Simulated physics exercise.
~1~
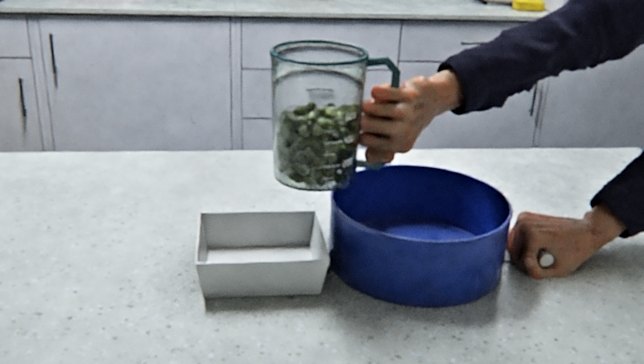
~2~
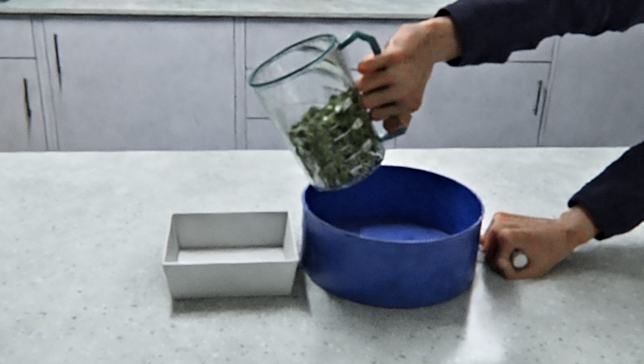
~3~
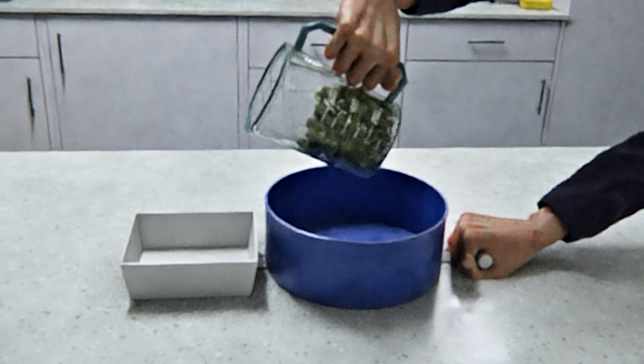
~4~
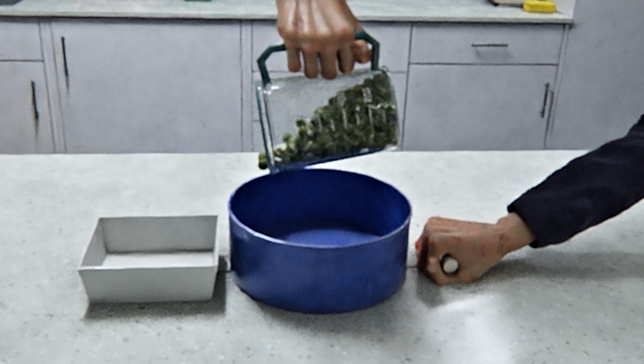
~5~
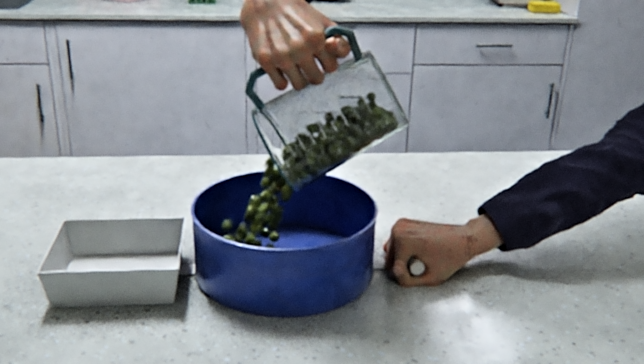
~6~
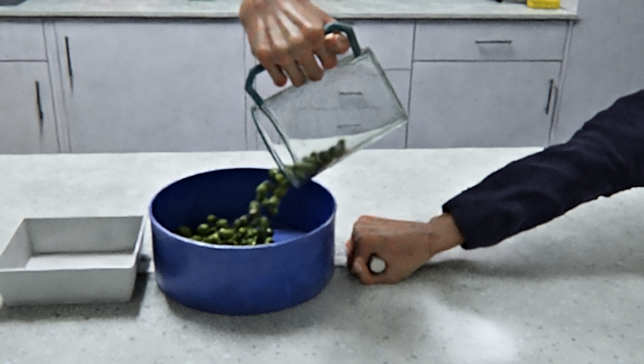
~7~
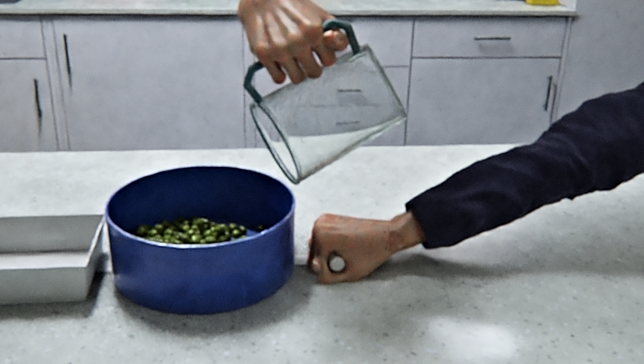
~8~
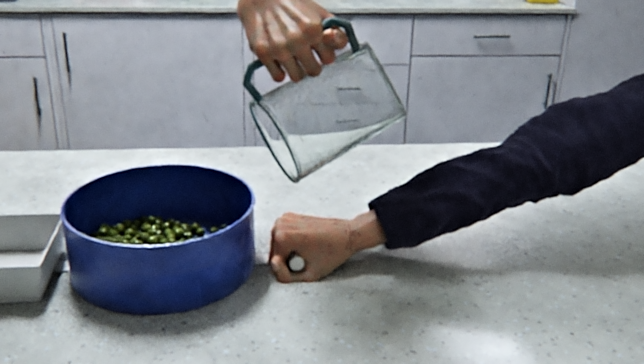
A hand tipped a clear jug of small green olives over a blue pot until they all poured in, while another hand steadily slid the pot and a white tin left, leaving the jug empty and the tin without any.
